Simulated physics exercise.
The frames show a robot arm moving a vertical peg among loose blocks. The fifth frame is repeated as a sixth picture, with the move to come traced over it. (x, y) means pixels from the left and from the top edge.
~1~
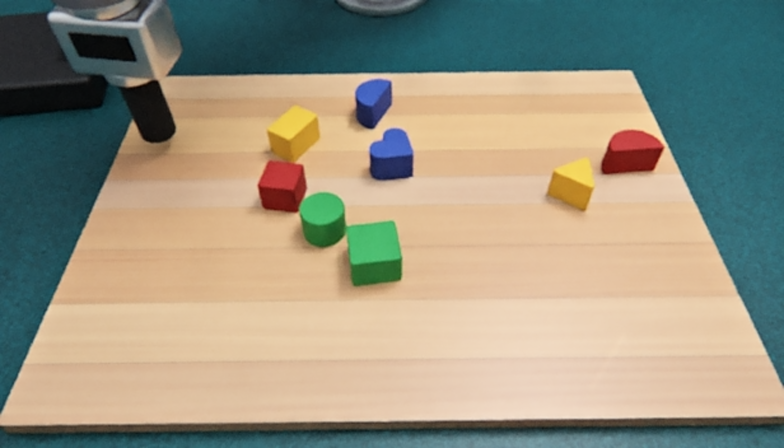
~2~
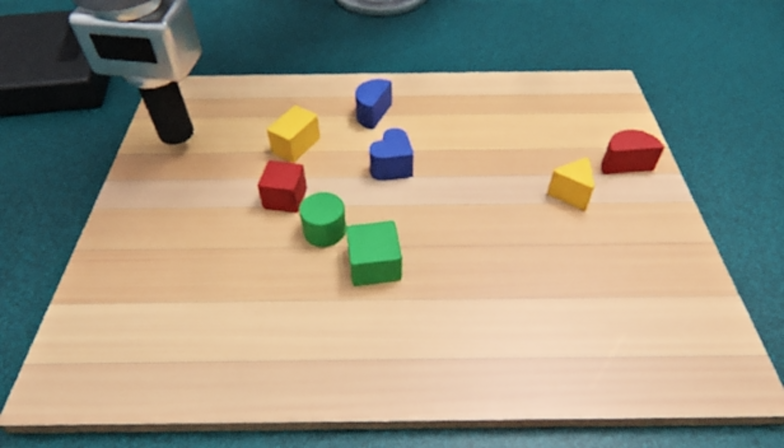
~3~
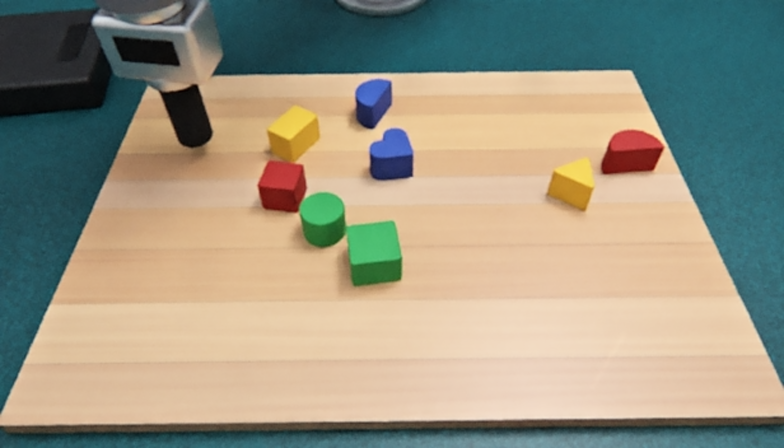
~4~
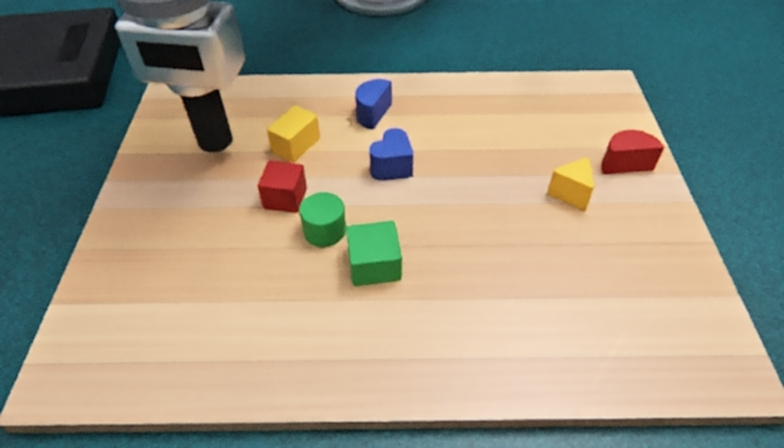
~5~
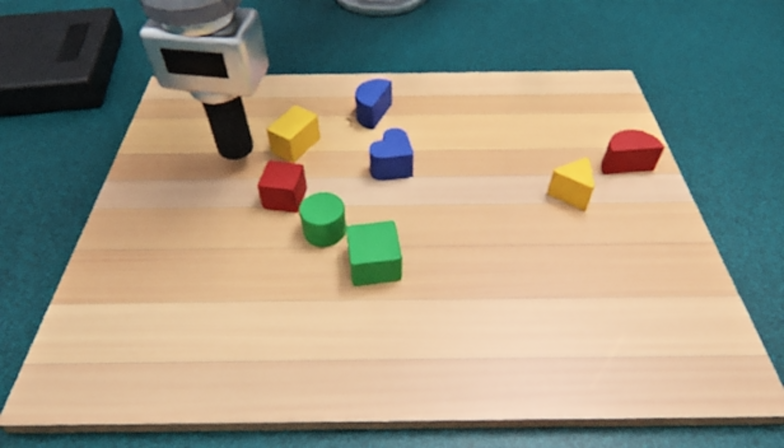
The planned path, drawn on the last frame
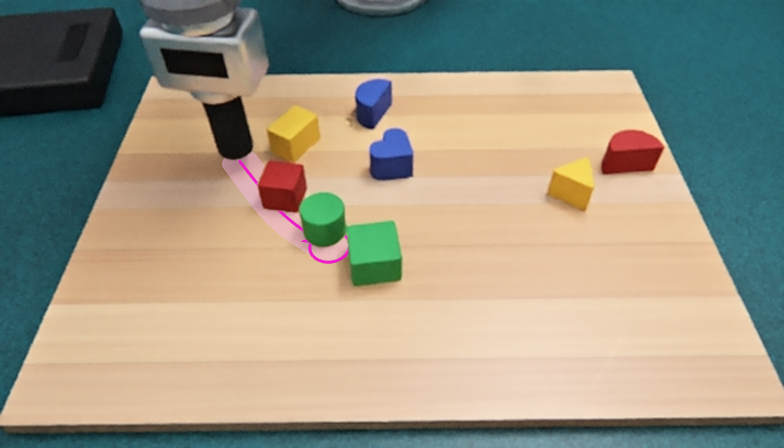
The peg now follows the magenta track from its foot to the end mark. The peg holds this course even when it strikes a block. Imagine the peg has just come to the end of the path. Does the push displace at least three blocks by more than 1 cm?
Yes.
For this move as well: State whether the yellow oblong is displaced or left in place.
The yellow oblong will stay where it is.
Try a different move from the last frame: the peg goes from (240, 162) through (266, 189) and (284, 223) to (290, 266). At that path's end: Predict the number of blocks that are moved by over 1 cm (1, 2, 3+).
Three or more.
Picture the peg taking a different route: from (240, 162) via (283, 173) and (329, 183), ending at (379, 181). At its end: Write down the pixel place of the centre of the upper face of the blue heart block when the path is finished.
Just about (410, 138).
The drawn path runs from (240, 162) by way of (275, 205) to (330, 246).
The first path, step by step. One third of the way, peg (259, 178); red four-sided block (290, 178).
Two thirds of the way, peg (288, 209); red four-sided block (326, 190), turned 35° anticlockwise; green round block (346, 217); green four-sided block (379, 247).
At the end, peg (328, 234); red four-sided block (336, 187), turned 55° anticlockwise; yellow oblong not moved; green round block (370, 216); green four-sided block (386, 252).
